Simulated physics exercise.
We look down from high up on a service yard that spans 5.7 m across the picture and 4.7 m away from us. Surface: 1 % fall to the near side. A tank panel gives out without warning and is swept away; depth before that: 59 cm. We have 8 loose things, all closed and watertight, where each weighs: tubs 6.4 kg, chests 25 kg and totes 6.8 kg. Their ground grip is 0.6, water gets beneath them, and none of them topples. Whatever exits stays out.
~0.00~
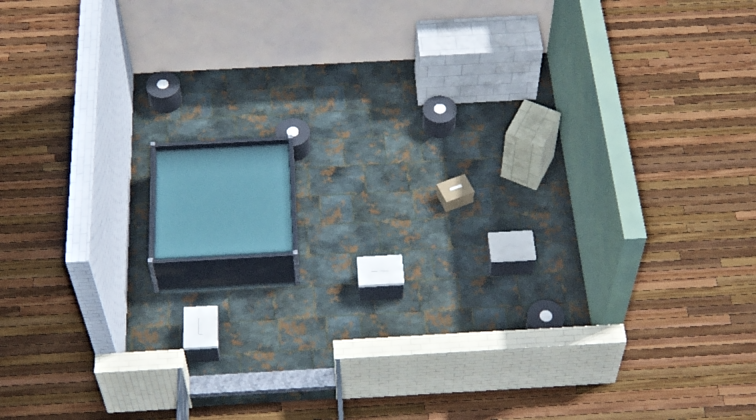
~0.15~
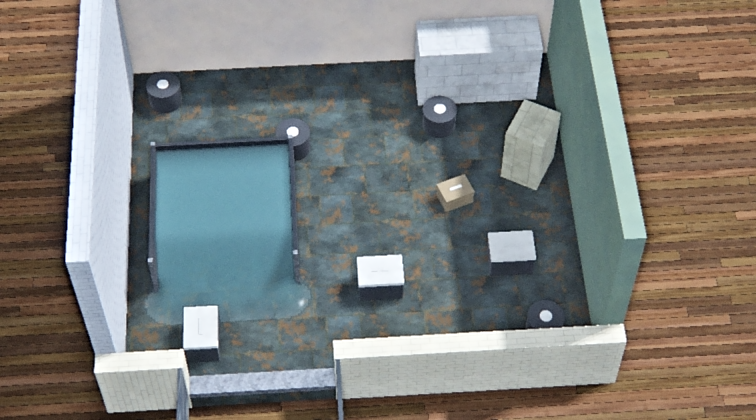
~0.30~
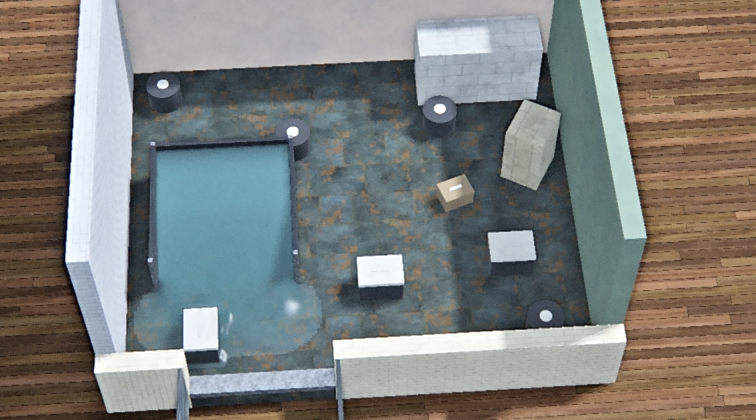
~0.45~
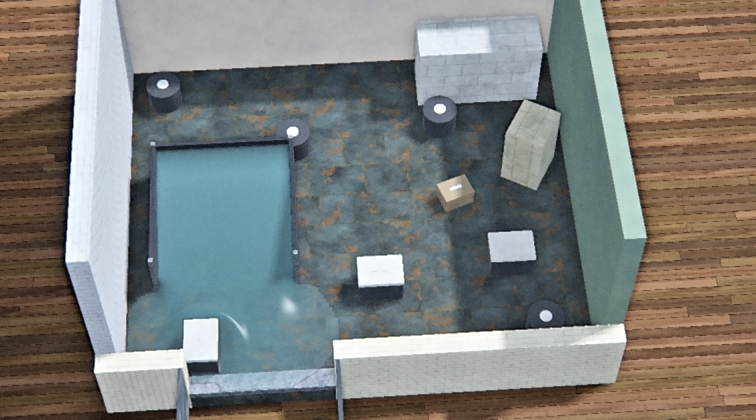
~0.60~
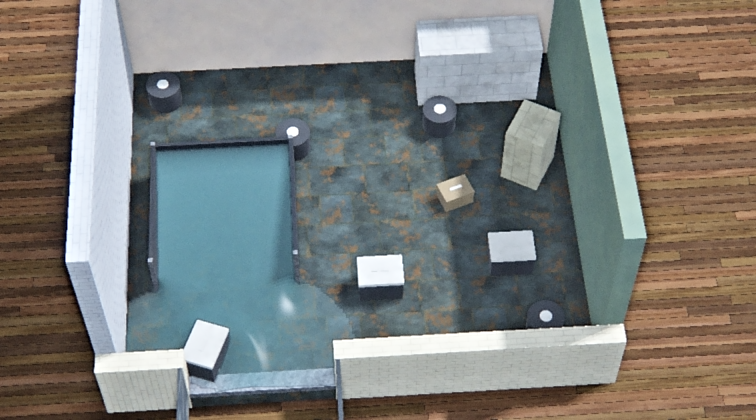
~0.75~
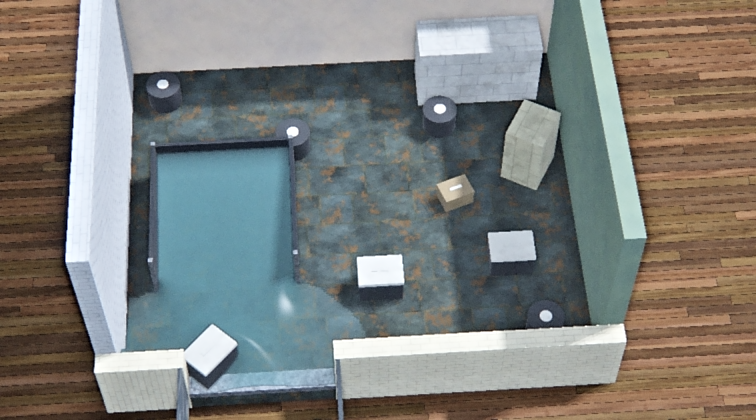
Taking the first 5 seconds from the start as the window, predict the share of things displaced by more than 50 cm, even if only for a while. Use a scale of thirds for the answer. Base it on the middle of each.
On that scale: Less than a third.
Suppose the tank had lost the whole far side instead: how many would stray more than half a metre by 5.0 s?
Then 4 of them would.
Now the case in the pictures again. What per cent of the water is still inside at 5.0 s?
Around 38 % of the water.
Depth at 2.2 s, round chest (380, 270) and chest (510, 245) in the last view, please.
I'd put it at 0 cm and 0 cm respectively.
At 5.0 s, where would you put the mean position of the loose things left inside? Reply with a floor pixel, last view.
They average out to somewhere around (412, 204).
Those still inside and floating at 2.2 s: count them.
The number is 0.
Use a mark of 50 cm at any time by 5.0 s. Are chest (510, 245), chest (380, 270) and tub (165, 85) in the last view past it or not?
One by one: Below the line; below the line; above the line.
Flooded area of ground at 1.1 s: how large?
Wet area: Approx. 7.0 m2.
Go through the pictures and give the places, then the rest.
The first frame shows a chest at (200, 326), on the bottom; a tub at (546, 316), on the bottom; 2.9 m2 under water; 0 of 8 have shifted.
The second frame shows a chest at (200, 326), on the bottom; a tub at (546, 316) rests on the ground; 3.7 m2 under water; 0 of 8 have shifted.
The third frame shows a chest at (200, 328) rests on the ground; a tub at (546, 316) rests on the ground; water covers 4.7 m2; 0 of 8 have shifted.
The fourth frame shows a chest at (200, 339), on the bottom, 18 cm from its start; a tub at (546, 316), on the bottom; 5.9 m2 under water; 1 of 8 have shifted.
The fifth frame shows a chest at (204, 343), on the bottom, 25 cm from its start; a tub at (546, 316) rests on the ground; water covers 6.4 m2; 1 of 8 have shifted.
The sixth frame shows a chest at (209, 349) rests on the ground, 35 cm from its start; a tub at (546, 316) rests on the ground; 6.6 m2 under water; 1 of 8 have shifted.
After 1.1 s 1 of 8 are over 50 cm from their spots; 0 afloat.
After 2.2 s 1 of 8 are over 50 cm from their spots; 0 afloat.
After 3.5 s 1 of 8 are over 50 cm from their spots; 0 afloat.
After 5.0 s 2 of 8 are over 50 cm from their spots, and 2 have been at some point; 1 afloat.
